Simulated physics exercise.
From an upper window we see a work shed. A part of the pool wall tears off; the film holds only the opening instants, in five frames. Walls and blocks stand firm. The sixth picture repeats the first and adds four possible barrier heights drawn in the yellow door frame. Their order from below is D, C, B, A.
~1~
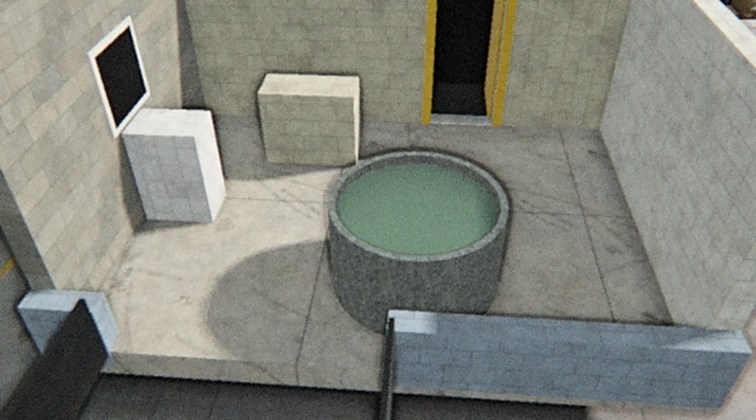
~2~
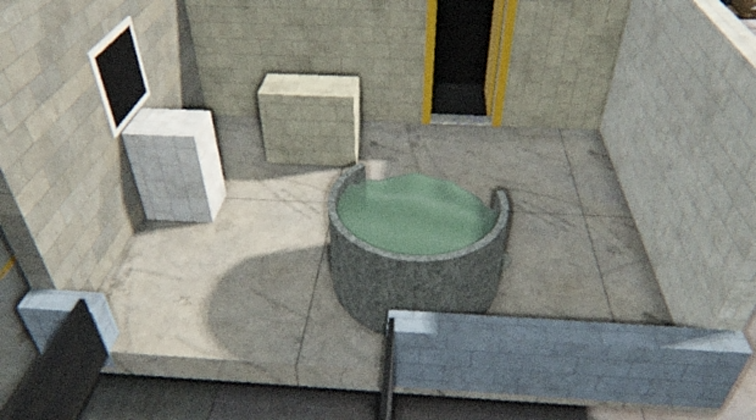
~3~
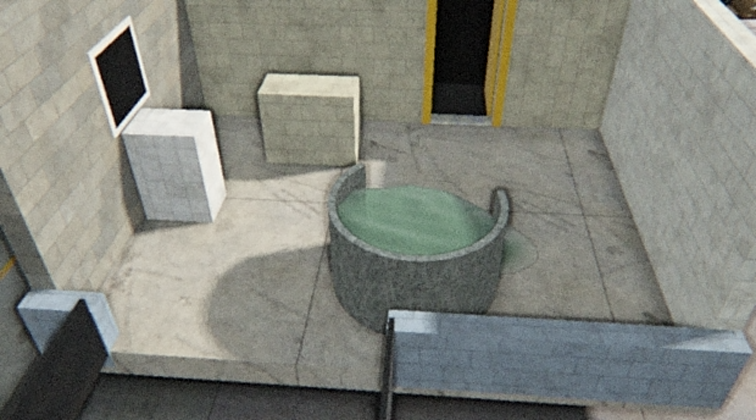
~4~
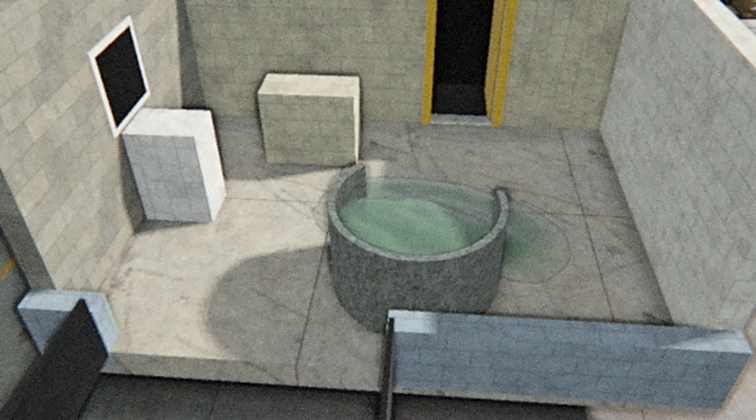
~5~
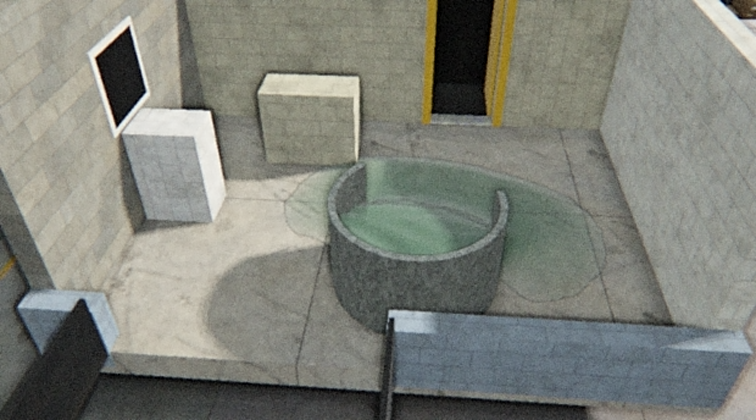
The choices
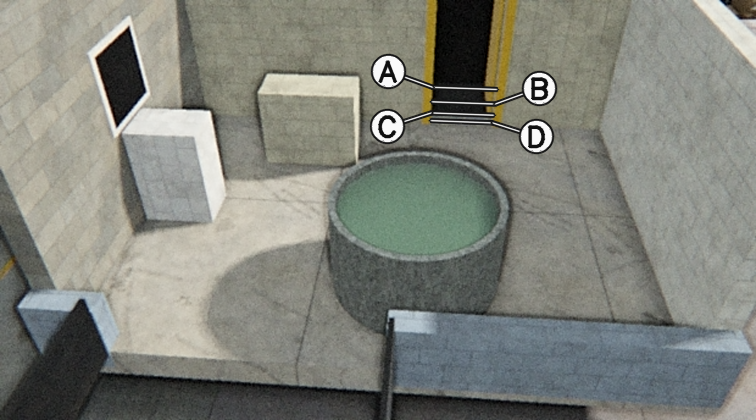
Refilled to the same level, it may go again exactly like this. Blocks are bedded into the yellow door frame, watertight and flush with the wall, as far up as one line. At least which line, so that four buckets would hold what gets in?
Take B.
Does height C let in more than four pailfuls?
Yes.
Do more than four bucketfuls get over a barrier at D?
Yes, it does.
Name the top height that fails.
That would be C.
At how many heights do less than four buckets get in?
Two of the four.
On the marked copy, A at (464, 88); B at (463, 102); C at (462, 114); D at (461, 121); from the bottom up D, C, B, A.
If A is chosen, nothing gets over.
If B is chosen, a bucket or two gets in.
If C is chosen, about 13 bucketfuls get in.
If D is chosen, dozens of bucketfuls pour in.
